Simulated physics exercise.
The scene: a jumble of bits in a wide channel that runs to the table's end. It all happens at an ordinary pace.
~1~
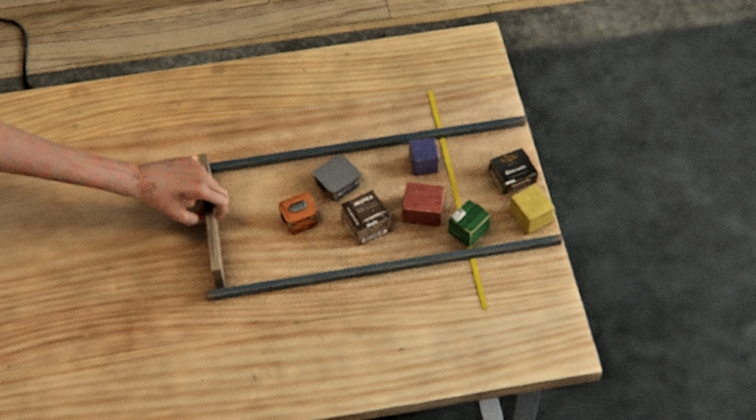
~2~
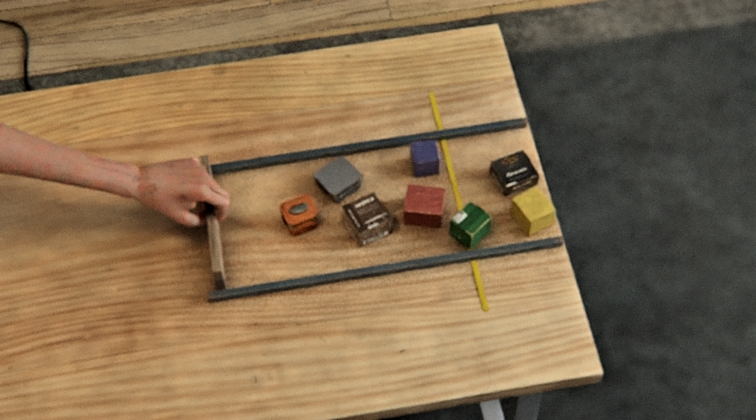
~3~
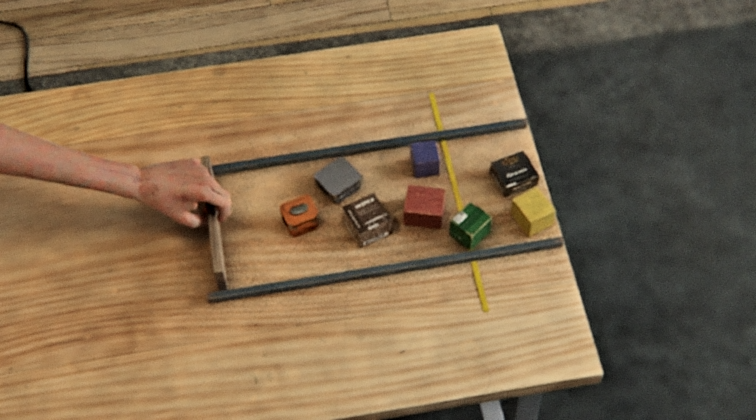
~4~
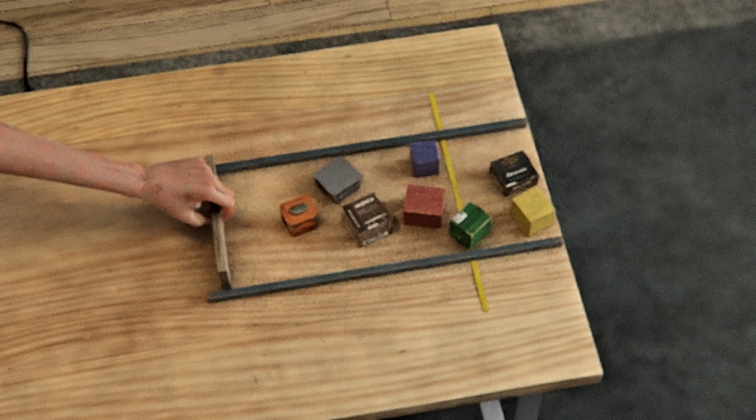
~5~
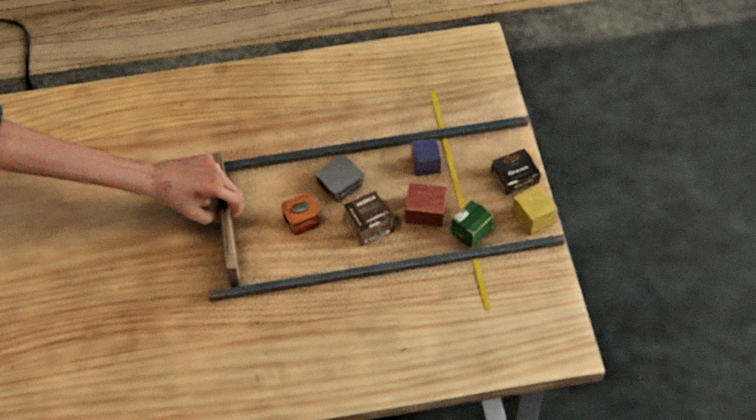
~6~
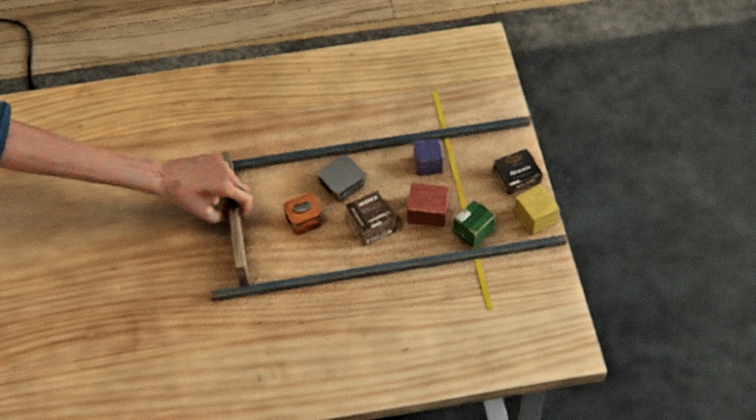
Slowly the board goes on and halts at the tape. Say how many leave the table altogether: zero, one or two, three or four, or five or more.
The number that fall off is one or two.
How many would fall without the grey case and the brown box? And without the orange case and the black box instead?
It would be 0 and 0.
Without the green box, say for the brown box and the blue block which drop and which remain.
The brown box stays on, the blue block holds on.
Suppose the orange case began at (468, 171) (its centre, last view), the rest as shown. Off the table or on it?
The orange case is kept.
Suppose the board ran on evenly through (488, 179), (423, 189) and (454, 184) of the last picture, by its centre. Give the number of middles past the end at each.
It would be 4, 0 and 2.
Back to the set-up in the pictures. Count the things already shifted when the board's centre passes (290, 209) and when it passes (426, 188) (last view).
First 1, then 8.
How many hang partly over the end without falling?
Overhanging: 2.
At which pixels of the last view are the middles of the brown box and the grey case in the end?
The brown box at (515, 198), the grey case at (473, 166).
Early on, none off yet; yellow block at rest near (536, 210); black box at rest near (518, 171); green box at rest near (474, 224).
A while later, none off yet; yellow block at rest near (536, 210); black box at rest near (518, 171); green box travelled a little near (490, 227).
Finally, the number that fall off is one or two; lost, black box and yellow block.
